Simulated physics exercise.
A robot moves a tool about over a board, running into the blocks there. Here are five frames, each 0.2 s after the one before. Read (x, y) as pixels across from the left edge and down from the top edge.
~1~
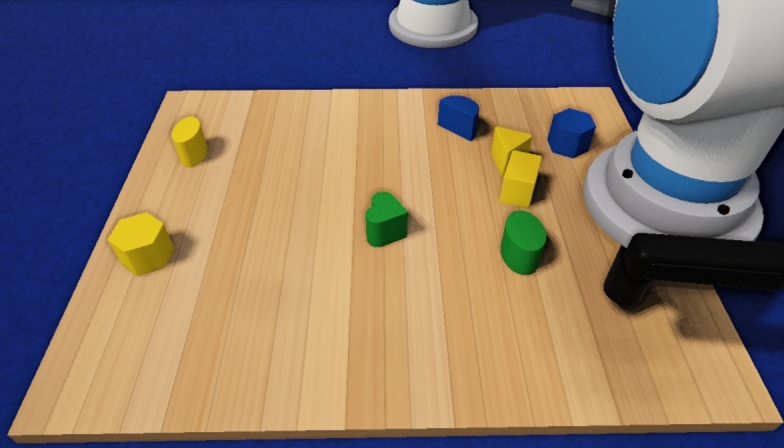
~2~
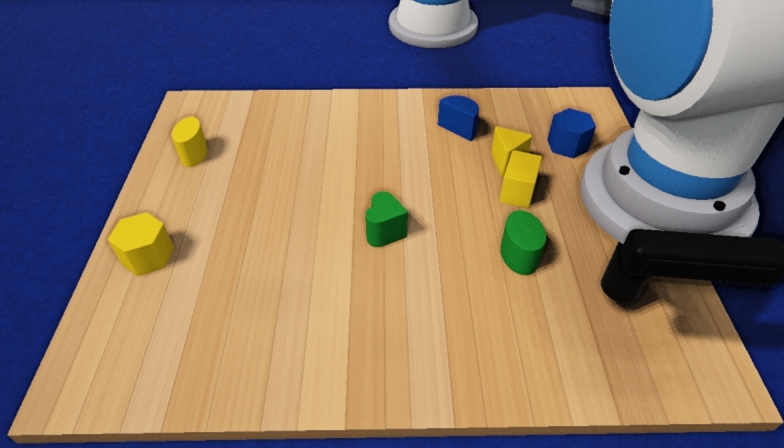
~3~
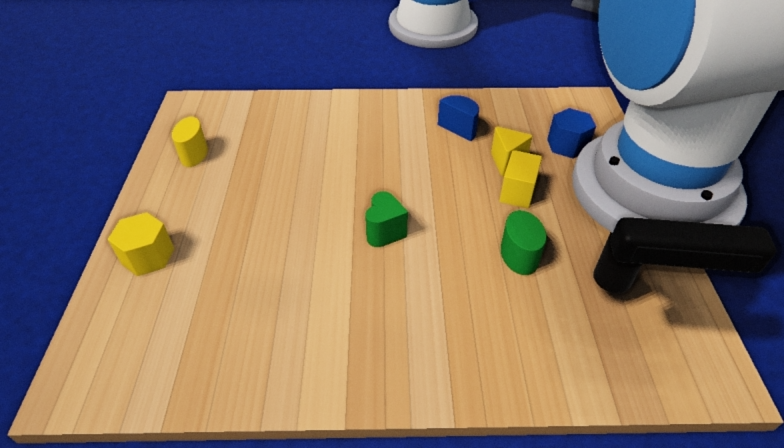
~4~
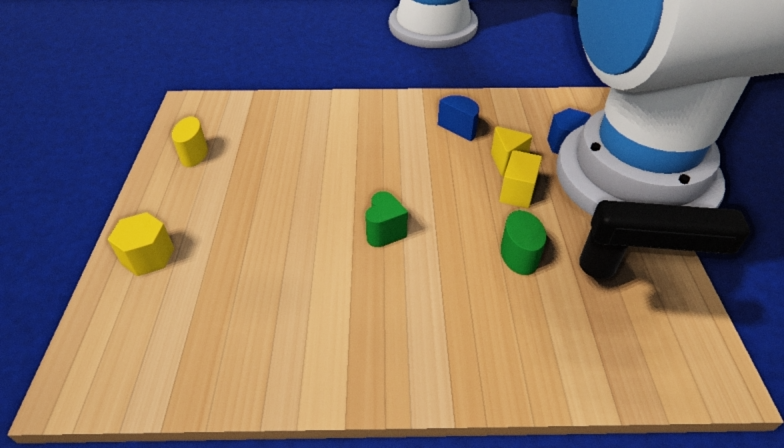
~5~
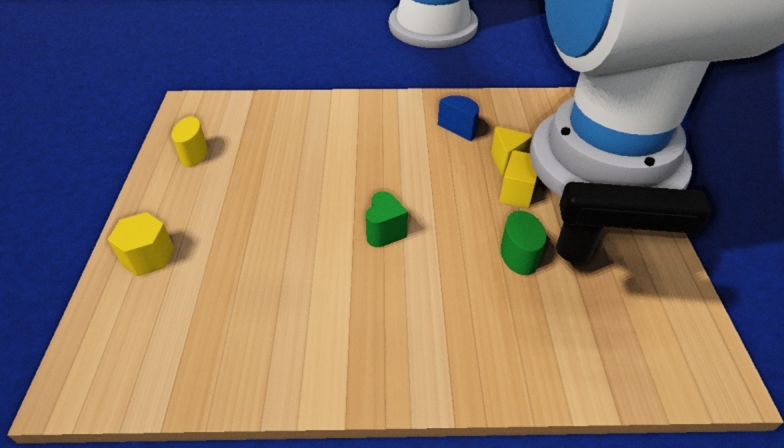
A white and blue robot arm with a black tool moves at the right of a wooden board on blue ground, seen from above at an angle. Yellow blocks sit at left, a green heart-shaped one mid-board, and yellow, blue and green ones at right. Slowly, then faster, the arm shifts a short way left and up the view, covering a blue block, while the camera stays still.
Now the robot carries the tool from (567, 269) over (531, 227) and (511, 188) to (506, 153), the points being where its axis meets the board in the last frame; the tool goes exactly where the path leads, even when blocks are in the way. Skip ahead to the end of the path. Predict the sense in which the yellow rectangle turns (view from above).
Turns anticlockwise.
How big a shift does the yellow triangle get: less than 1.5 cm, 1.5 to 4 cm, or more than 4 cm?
Distance: Above 4 cm.
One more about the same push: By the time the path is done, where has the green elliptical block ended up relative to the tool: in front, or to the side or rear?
Slid off.
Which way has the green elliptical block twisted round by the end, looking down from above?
Answer: Against the clock.
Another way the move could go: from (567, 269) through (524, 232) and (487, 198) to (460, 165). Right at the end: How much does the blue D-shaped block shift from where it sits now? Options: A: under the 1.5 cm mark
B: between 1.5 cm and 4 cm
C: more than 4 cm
The one that fits is A, under the 1.5 cm mark.
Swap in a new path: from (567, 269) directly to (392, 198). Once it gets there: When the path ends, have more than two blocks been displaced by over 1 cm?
No, that is not how it ends up.
What follows on the original path. One third of the way, tool (535, 207); green elliptical block (517, 225), turned 20° anticlockwise.
Two thirds of the way, tool (515, 168); yellow triangle (502, 118), turned 40° clockwise; yellow rectangle (514, 138), turned 20° anticlockwise; green elliptical block (517, 225), turned 20° anticlockwise.
At the end, tool (510, 134); blue D-shaped block unmoved; yellow triangle (495, 90), turned 40° clockwise; yellow rectangle (508, 107), turned 25° anticlockwise; green elliptical block (517, 225), turned 20° anticlockwise.
